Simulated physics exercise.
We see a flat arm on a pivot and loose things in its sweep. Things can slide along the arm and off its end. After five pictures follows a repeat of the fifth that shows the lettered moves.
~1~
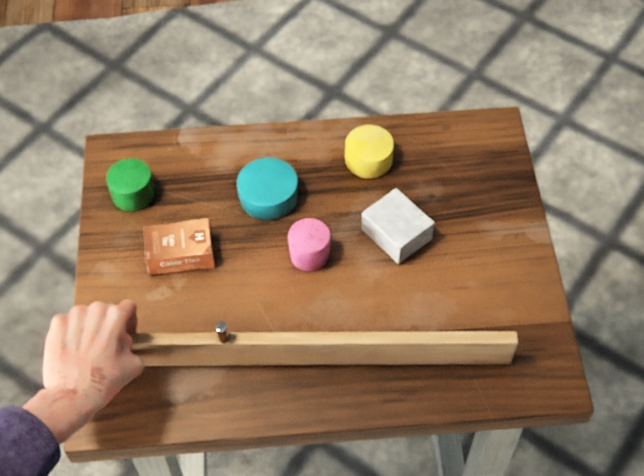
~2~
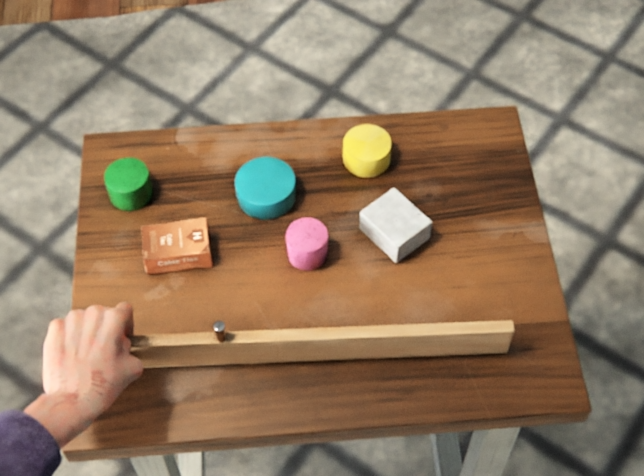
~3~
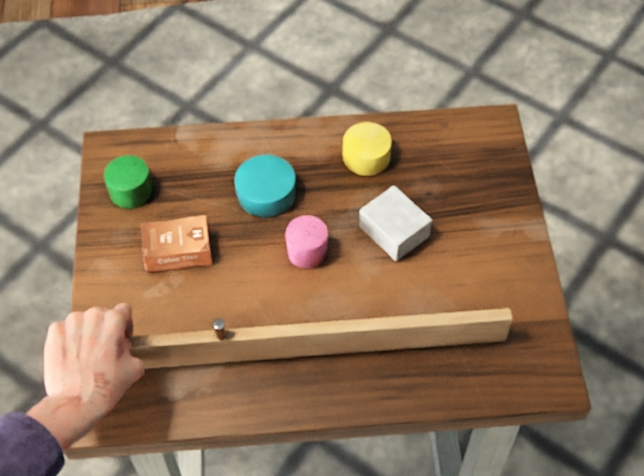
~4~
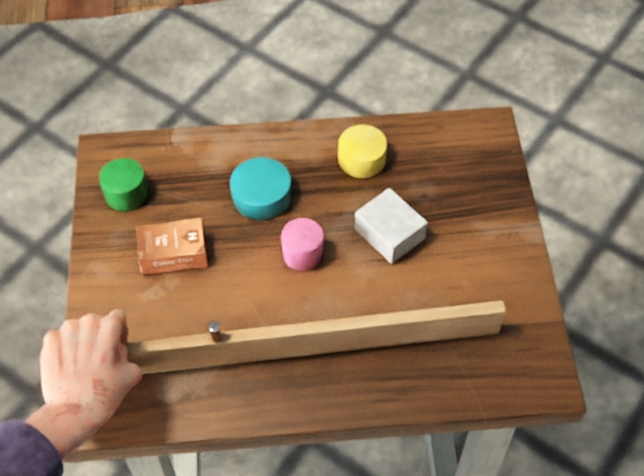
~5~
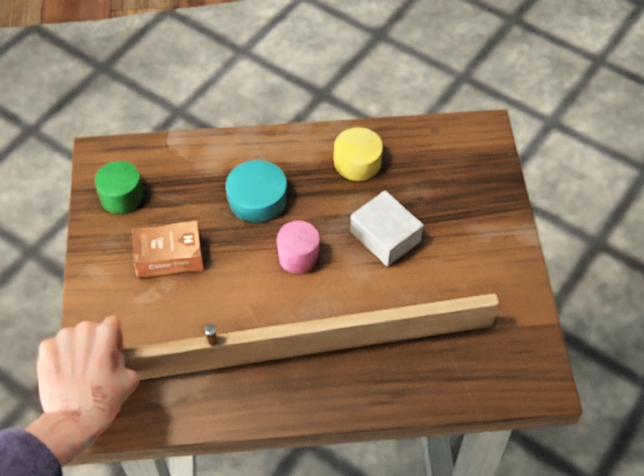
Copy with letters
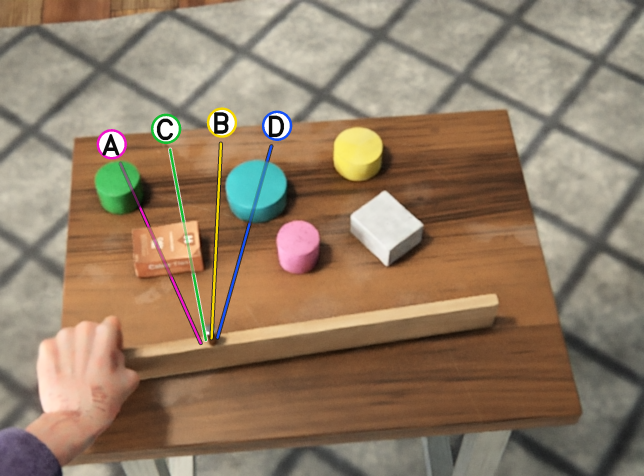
A hand slowly swings the right end of a wooden arm toward the loose objects.
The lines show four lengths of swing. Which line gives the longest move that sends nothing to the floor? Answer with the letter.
It should halt at C.
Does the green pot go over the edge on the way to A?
By then, yes.
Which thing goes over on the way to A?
The green pot goes over.
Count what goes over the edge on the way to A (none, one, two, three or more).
One.
On the marked copy, A at (158, 248); B at (217, 235); C at (187, 239); D at (246, 235).
With C. Early on, arm (324, 252); white block (357, 203); green pot (120, 188).
Further on, arm (253, 218); yellow tin (336, 134); white block (250, 146).
At the end, arm (189, 219); green pot (93, 190); white block (141, 144); nothing has fallen.
As for the rest, A drops the green pot; B is safe but short; D is safe but short.
